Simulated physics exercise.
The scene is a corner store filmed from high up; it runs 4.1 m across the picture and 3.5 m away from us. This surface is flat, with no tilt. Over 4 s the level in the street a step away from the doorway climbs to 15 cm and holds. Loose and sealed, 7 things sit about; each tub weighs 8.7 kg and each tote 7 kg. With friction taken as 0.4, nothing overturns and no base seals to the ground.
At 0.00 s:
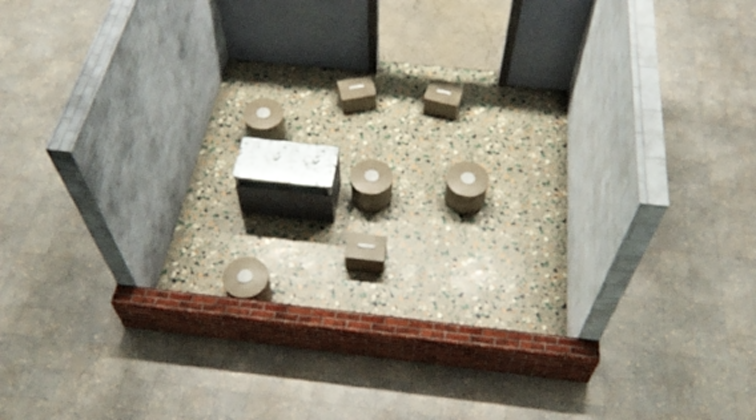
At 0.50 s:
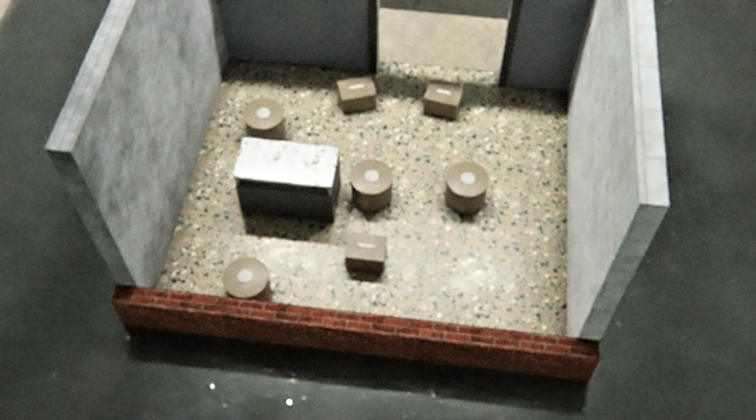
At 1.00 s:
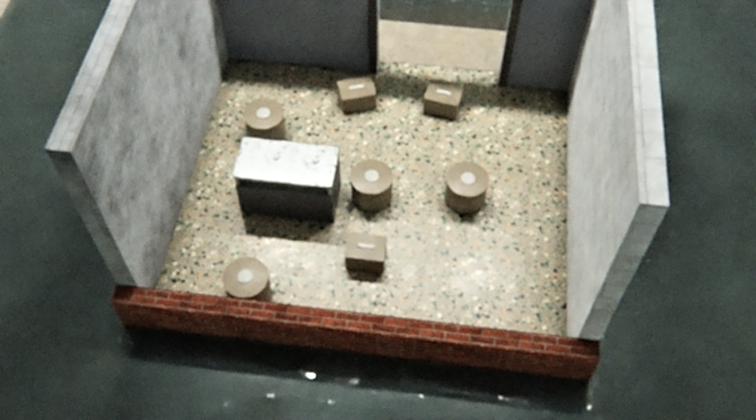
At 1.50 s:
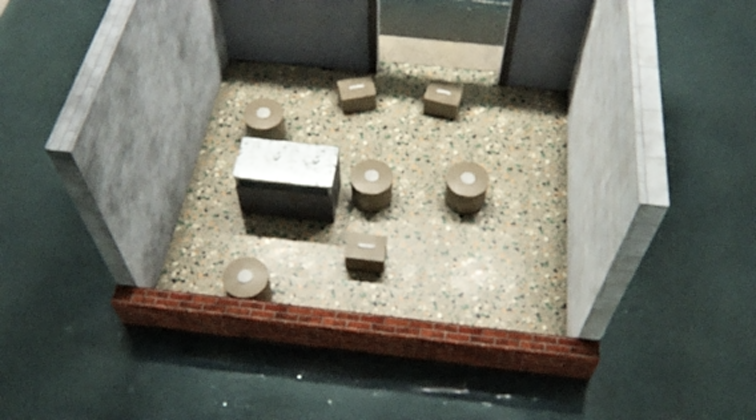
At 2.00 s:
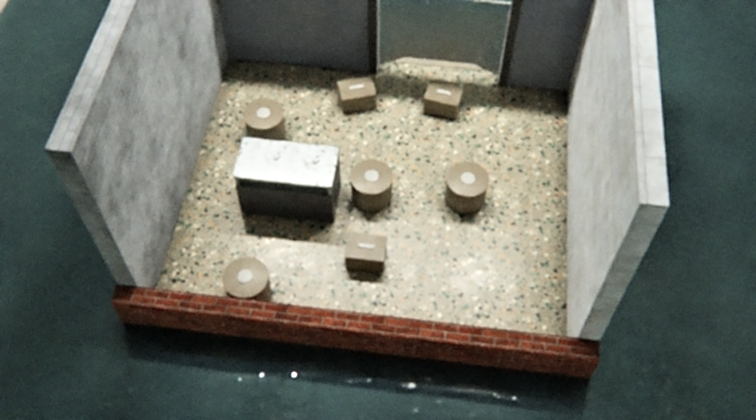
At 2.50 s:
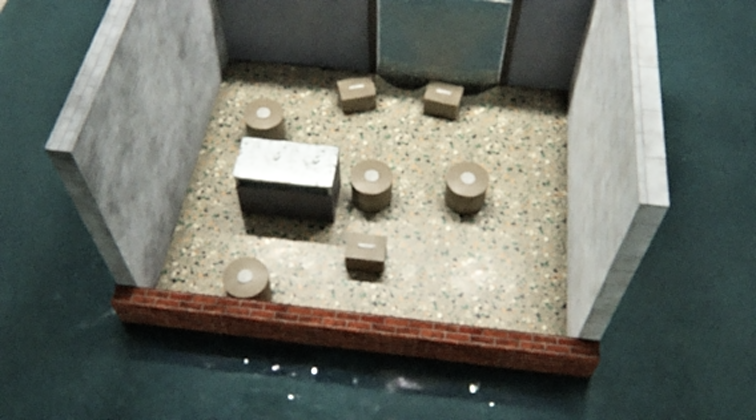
Dark water spread over the ground around a small roofless store and crept up to the doorway at the back, while the pale block, round tubs and little boxes inside stayed put.
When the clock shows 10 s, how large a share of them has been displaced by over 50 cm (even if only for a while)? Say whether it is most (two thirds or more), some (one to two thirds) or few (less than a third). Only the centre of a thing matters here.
Most.
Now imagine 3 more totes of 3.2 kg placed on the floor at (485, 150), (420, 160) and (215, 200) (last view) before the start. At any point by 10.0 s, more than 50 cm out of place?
For each in turn I get a greater distance, a greater distance and a smaller distance.
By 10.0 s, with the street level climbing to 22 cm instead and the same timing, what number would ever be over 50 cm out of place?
In that case 5 of them.
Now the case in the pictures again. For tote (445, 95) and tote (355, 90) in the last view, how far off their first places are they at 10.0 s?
In that order: 300 cm, 5 cm.
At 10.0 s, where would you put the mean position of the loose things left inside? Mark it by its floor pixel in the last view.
Centred roughly on (319, 228).
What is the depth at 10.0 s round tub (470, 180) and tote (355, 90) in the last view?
Some 12 cm at the first, some 3 cm at the second.
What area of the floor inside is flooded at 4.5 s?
My estimate is roughly 4.0 m2.
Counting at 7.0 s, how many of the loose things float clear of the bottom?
It comes to 0 of them.
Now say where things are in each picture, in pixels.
A tub at (372, 176), on the bottom; a tote at (357, 88) rests on the ground; 0.0 m2 under water; 0 of 7 have shifted, in the first picture.
A tub at (372, 176) rests on the ground; a tote at (357, 88), on the bottom; water covers 0.0 m2; 0 of 7 have shifted, in the second picture.
A tub at (372, 176) rests on the ground; a tote at (357, 88) rests on the ground; water covers 0.0 m2; 0 of 7 have shifted, in the third picture.
A tub at (372, 176) rests on the ground; a tote at (357, 88), on the bottom; water covers 0.0 m2; 0 of 7 have shifted, in the fourth picture.
A tub at (372, 176) rests on the ground; a tote at (357, 88), on the bottom; water covers 0.0 m2; 0 of 7 have shifted, in the fifth picture.
A tub at (372, 176) rests on the ground; a tote at (357, 88) rests on the ground; water covers 0.2 m2; 0 of 7 have shifted, in the sixth picture.
After 3.5 s 0 of 7 are over 50 cm from their spots; 0 afloat.
After 4.5 s 1 of 7 are over 50 cm from their spots; 0 afloat.
After 7.0 s 3 of 7 are over 50 cm from their spots; 0 afloat.
After 10.0 s 5 of 7 are over 50 cm from their spots, and 5 have been at some point; 3 afloat.
